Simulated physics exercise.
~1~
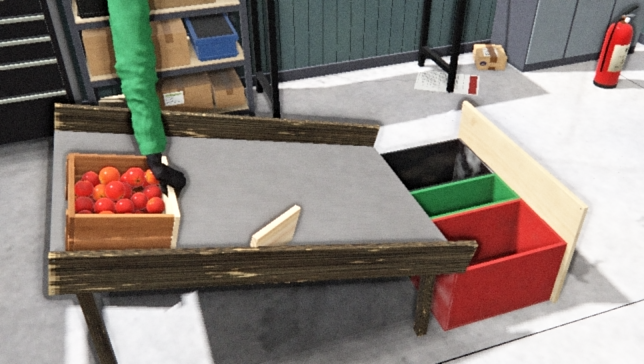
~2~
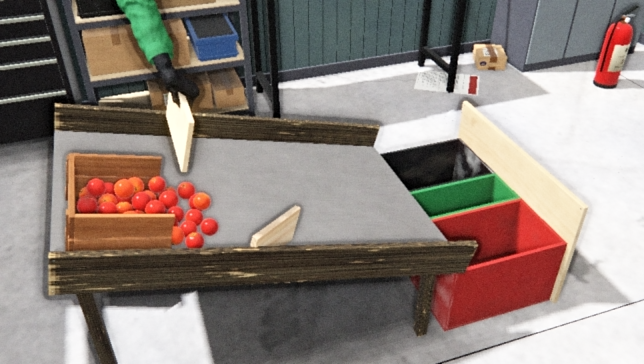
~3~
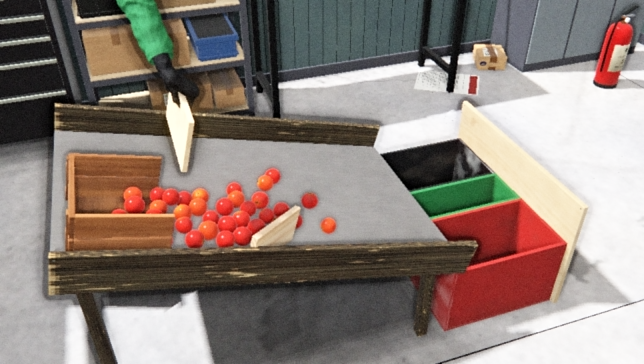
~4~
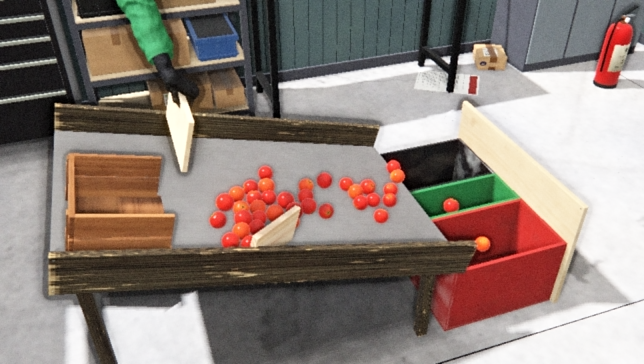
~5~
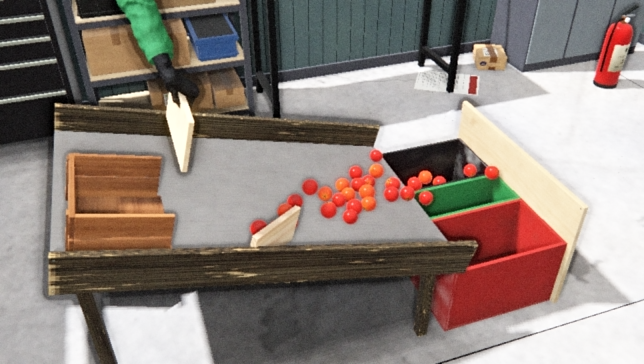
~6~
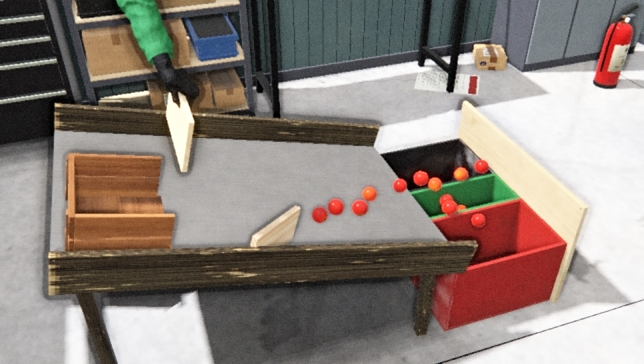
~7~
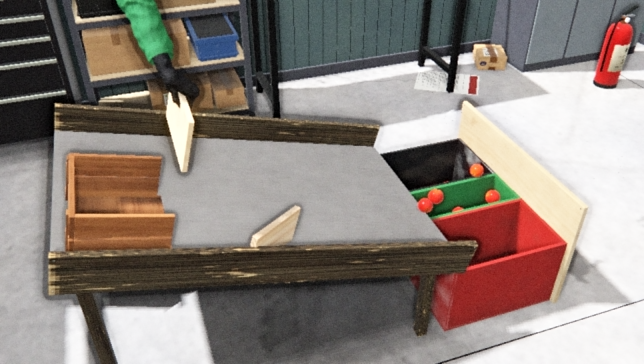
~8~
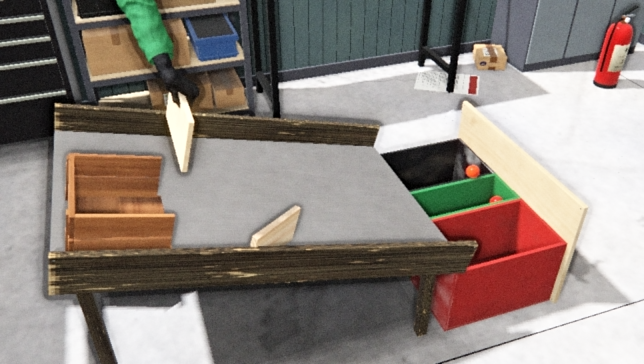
Red and orange tomatoes sit in a wooden pen at the left end of a gray sloping table, seen from above and to the side in a workshop. A small angled board stands on the slope, and black, green and red containers wait beyond the right end. A green-sleeved, black-gloved arm lifts the pen's wooden gate clear and holds it up. The tomatoes spill rightward, bunch around the board, then spread down the slope and drop off the edge. By the end, the table and pen are empty, with a couple of tomatoes still visible around the black and green containers.
